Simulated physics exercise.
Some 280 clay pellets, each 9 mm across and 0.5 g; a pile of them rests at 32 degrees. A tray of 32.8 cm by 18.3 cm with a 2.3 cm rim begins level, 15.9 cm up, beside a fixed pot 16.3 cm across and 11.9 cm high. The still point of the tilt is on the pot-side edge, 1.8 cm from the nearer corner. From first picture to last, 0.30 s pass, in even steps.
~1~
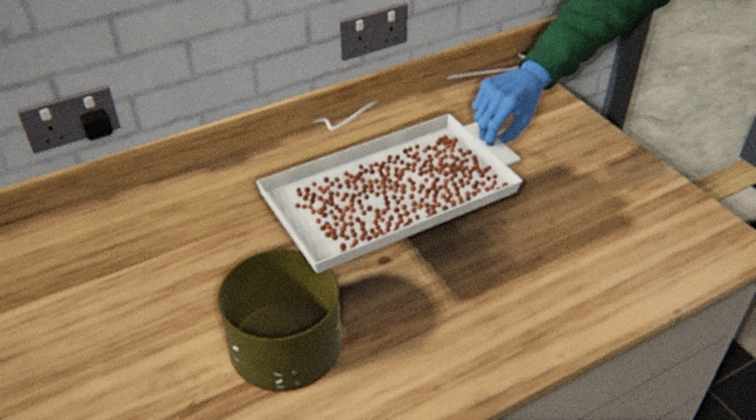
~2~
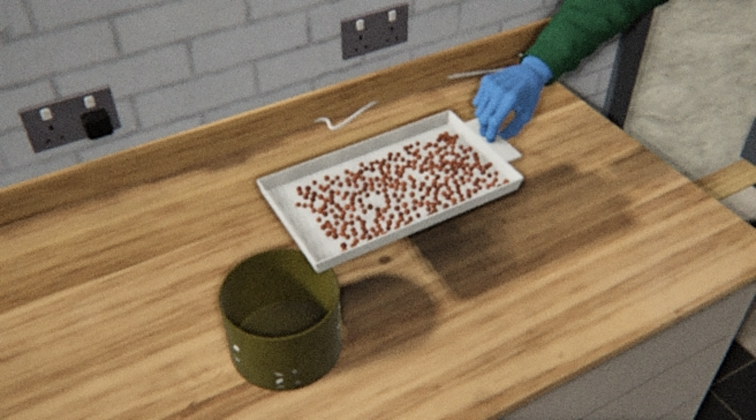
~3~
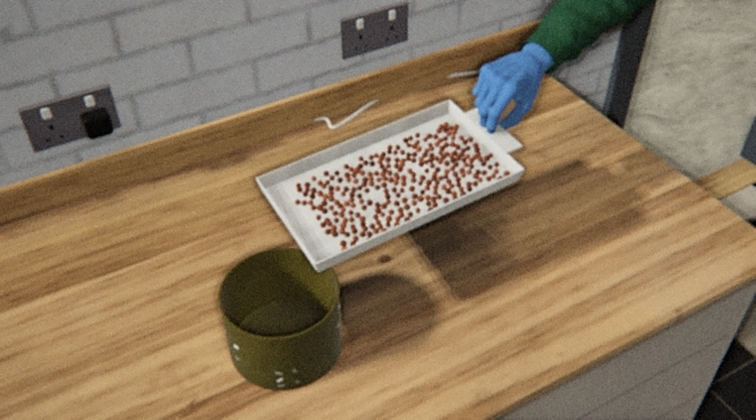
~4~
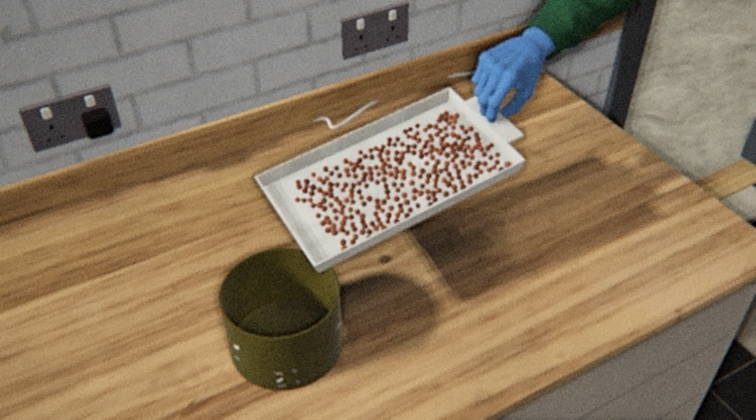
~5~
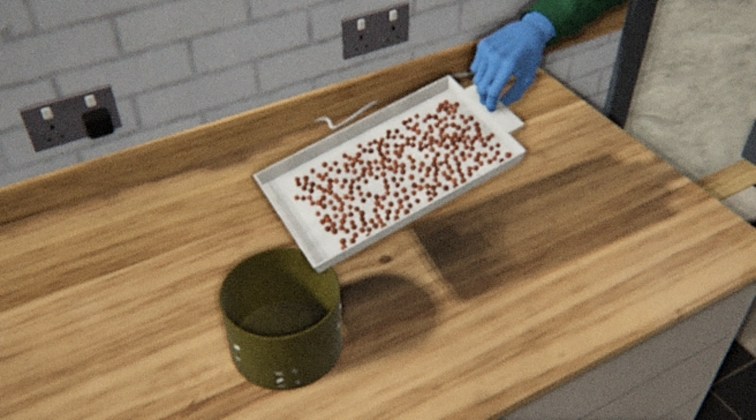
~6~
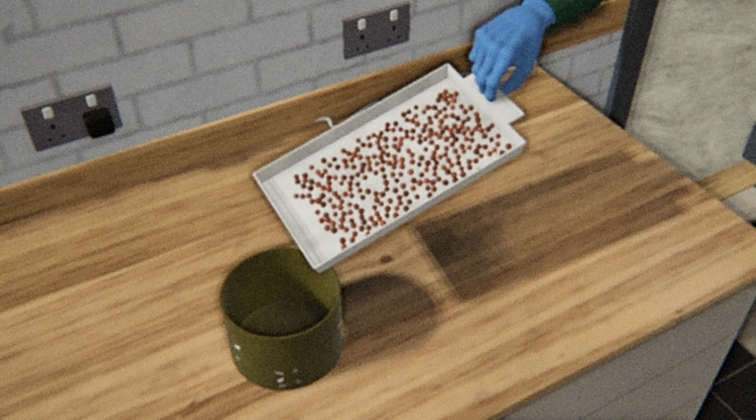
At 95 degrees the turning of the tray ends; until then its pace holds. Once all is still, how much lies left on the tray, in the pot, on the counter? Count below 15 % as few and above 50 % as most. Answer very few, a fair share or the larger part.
Tray: Very few, pot: The larger part, counter: Very few.
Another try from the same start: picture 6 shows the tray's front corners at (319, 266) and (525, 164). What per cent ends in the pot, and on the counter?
Pot 20, counter 75.
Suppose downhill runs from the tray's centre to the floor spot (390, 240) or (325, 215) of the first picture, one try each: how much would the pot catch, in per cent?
Some 20 and 55 per cent.
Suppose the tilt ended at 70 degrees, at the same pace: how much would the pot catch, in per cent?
Then about 10 per cent.
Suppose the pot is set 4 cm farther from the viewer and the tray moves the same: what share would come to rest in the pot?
In that case some 55 per cent.
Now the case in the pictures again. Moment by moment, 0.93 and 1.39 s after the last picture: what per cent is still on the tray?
In turn: 90, 25.
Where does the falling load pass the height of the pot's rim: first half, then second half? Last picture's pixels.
At about (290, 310), then at (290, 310).
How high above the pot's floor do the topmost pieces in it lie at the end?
Some 2.5 cm.
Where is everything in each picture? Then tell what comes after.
The first frame shows tray tilt 0 degrees, front corners at (317, 261) and (518, 180); middle of the pieces at (403, 186); pot at (278, 292).
The second frame shows tray tilt 1 degrees, front corners at (317, 260) and (518, 177); middle of the pieces at (404, 184).
The third frame shows tray tilt 4 degrees, front corners at (317, 260) and (519, 169), lowest corner left front; middle of the pieces at (404, 178).
The fourth frame shows tray tilt 8 degrees, front corners at (316, 262) and (520, 159), lowest corner left front; middle of the pieces at (403, 172).
The fifth frame shows tray tilt 12 degrees, front corners at (316, 263) and (520, 150), lowest corner left front; middle of the pieces at (403, 166).
The sixth frame shows tray tilt 16 degrees, front corners at (316, 264) and (520, 142), lowest corner left front; middle of the pieces at (402, 160); pot at (280, 291).
Then, 0.56 s after the last picture, tilt 54 degrees; the tray holds 100 %, the pot 0 %.
Then, 0.93 s after the last picture, tilt 78 degrees; the tray holds 90 %, the pot 10 %.
Then, 1.39 s after the last picture, tilt 95 degrees; the tray holds 25 %, the pot 60 %.
In the end, tray 5 %, pot 90 %, counter 5 %.
